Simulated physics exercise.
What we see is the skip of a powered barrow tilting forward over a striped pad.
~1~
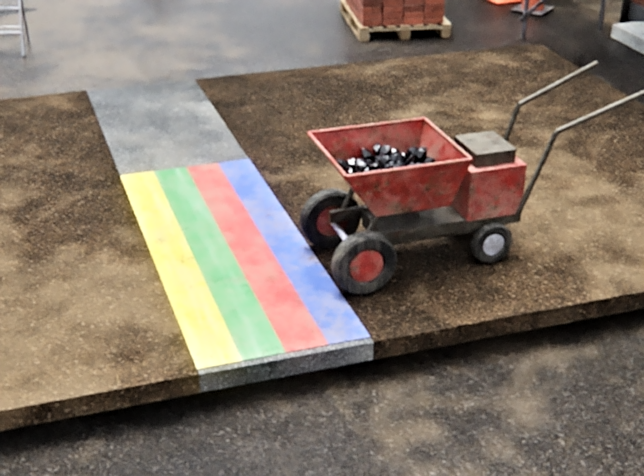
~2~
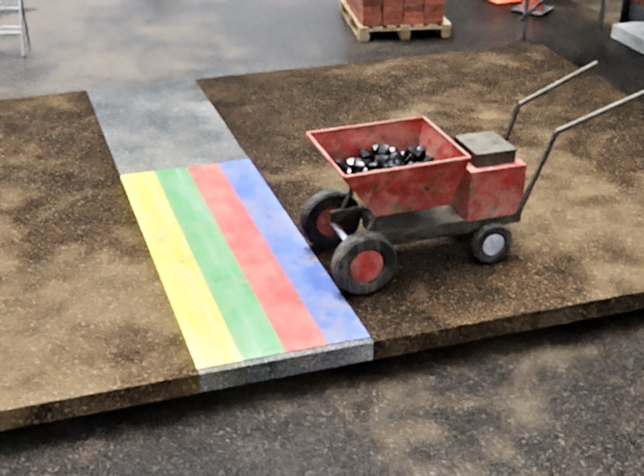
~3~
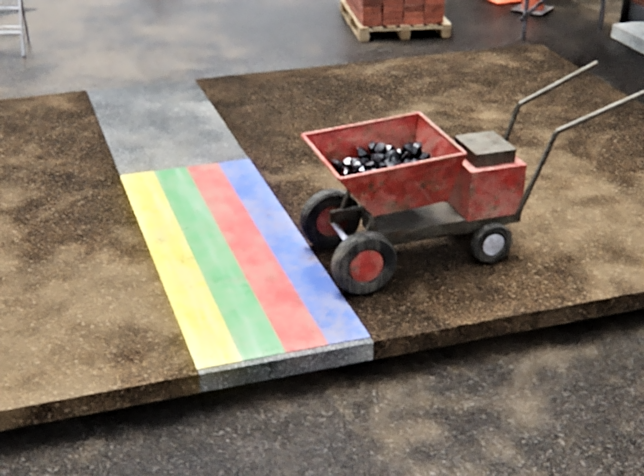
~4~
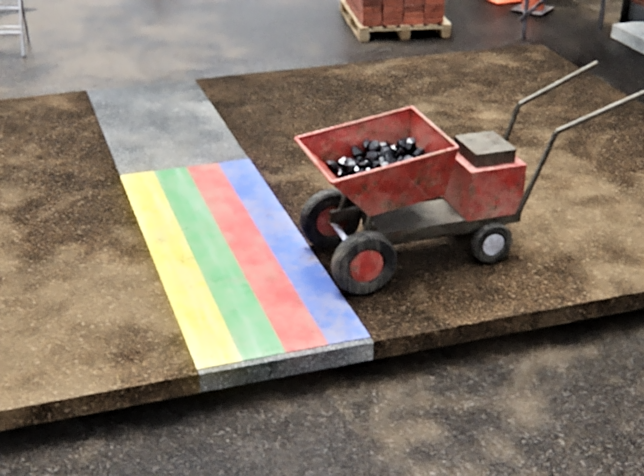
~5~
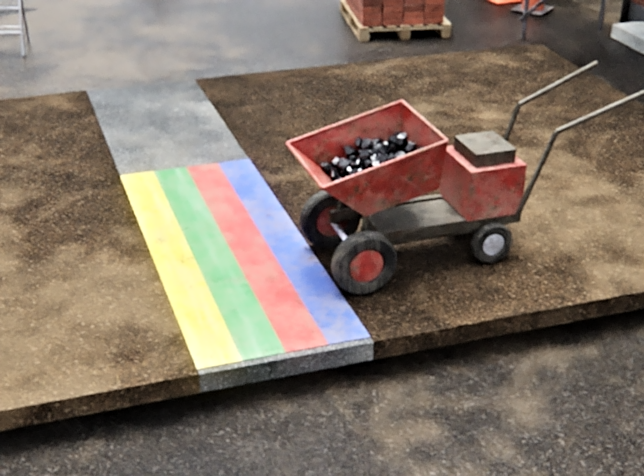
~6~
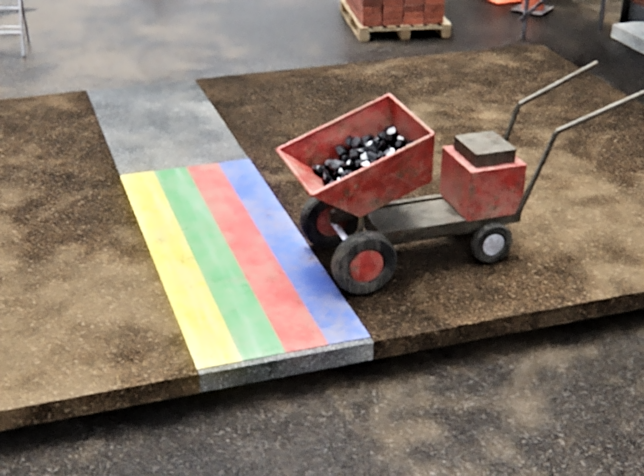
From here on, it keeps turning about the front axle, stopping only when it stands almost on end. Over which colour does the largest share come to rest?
The largest share rests over green.
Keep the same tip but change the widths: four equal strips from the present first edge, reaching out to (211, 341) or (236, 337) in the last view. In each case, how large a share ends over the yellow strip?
In order, 30 % and 30 %.
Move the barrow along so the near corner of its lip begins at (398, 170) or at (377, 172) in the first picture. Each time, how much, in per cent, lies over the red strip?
Result: Try 1 = 40 %, try 2 = 40 %.
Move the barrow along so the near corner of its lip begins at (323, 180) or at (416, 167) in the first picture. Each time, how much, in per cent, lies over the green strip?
40 % then 10 %.
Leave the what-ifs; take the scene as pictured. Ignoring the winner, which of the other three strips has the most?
The answer is the yellow one.
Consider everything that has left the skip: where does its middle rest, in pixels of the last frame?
Around (221, 282).
Soon, skip tipped steeply; all in the skip.
A while on, skip tipped right over; nearly all in the skip; a stray few over the green strip.
Towards the end, skip tipped right over; about a third in the skip; about a third over the green strip; about a quarter over the yellow strip; a small part off the paint.
Finally, skip tipped right over; a small part in the skip; none over the blue strip; a small part over the red strip; about half over the green strip; about a quarter over the yellow strip; a small part off the paint.
